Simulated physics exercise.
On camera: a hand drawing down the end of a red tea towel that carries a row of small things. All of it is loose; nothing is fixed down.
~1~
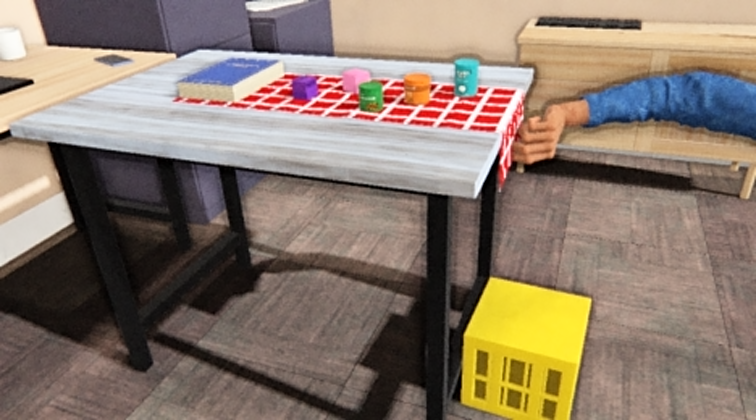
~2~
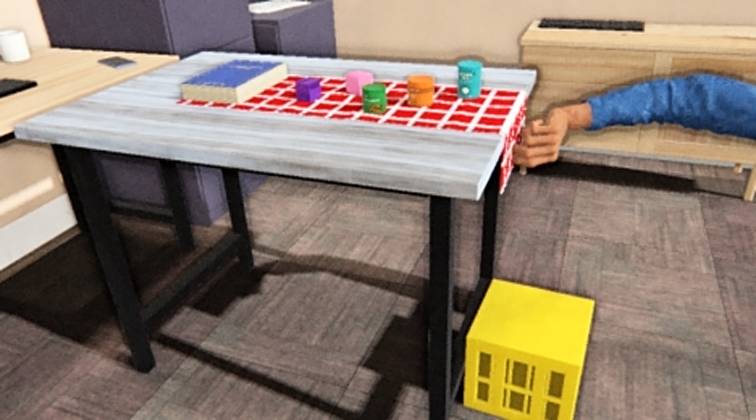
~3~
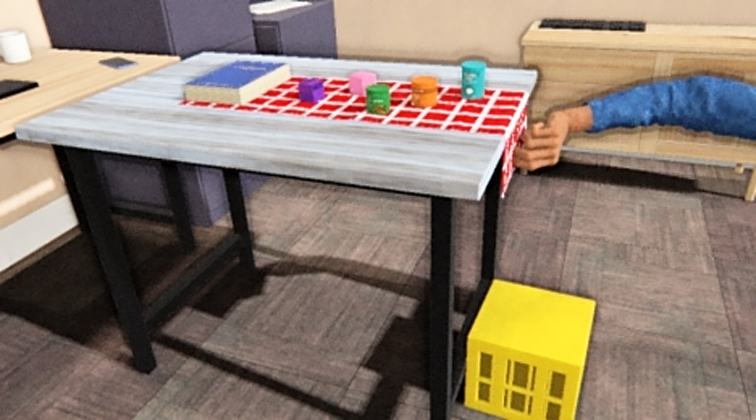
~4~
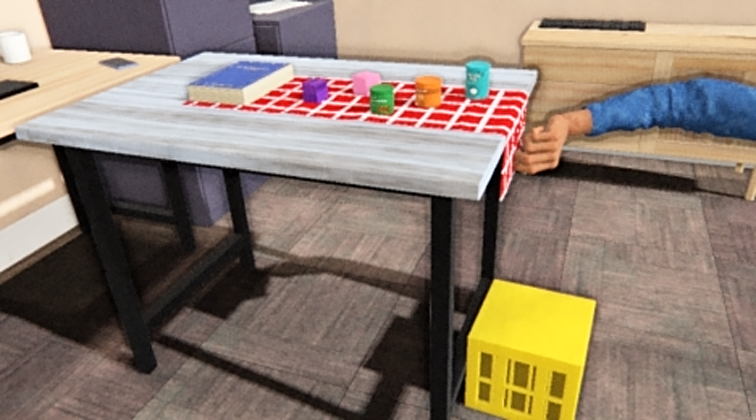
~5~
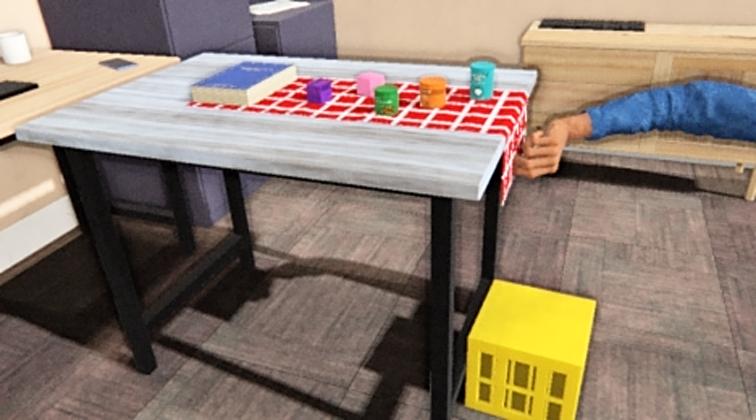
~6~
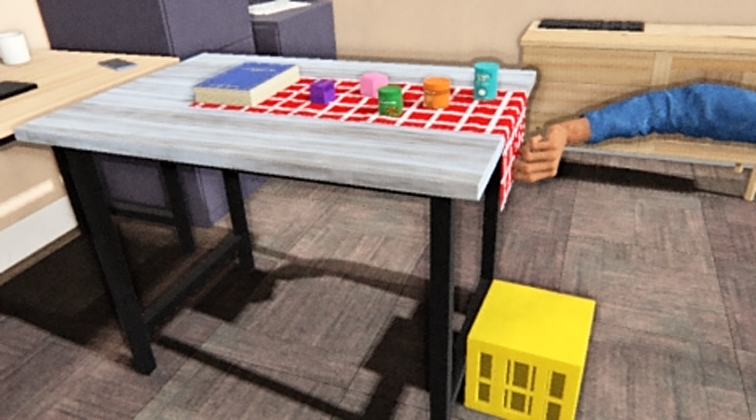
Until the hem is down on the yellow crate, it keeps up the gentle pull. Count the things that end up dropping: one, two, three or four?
Watching it, the fallen ones add up to four, no more.
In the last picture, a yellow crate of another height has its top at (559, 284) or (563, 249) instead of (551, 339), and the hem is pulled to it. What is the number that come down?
The count comes out 2 and 1.
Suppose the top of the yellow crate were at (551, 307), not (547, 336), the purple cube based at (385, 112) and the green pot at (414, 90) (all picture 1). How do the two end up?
The purple cube ends up off the top and the green pot ends up off the top.
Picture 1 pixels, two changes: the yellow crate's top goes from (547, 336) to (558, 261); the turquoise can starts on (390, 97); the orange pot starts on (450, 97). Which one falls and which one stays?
Looks like the turquoise can hangs in there, and the orange pot ends up down.
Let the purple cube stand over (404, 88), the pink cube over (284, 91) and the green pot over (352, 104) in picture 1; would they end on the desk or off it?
Outcome: Purple cube is gone; pink cube keeps its perch; green pot is gone.
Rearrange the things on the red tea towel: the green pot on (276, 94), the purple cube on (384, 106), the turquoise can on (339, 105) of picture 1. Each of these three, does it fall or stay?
Outcome: Green pot is still in place, purple cube is gone, turquoise can is gone.
A little later, hem near (510, 217); all still up.
Next, hem near (509, 252); turquoise can and orange pot gone.
Later still, hem near (508, 293); turquoise can, orange pot and green pot gone.
When it is over, hem on the crate; turquoise can, orange pot, green pot and pink cube gone. Over the edge go four.
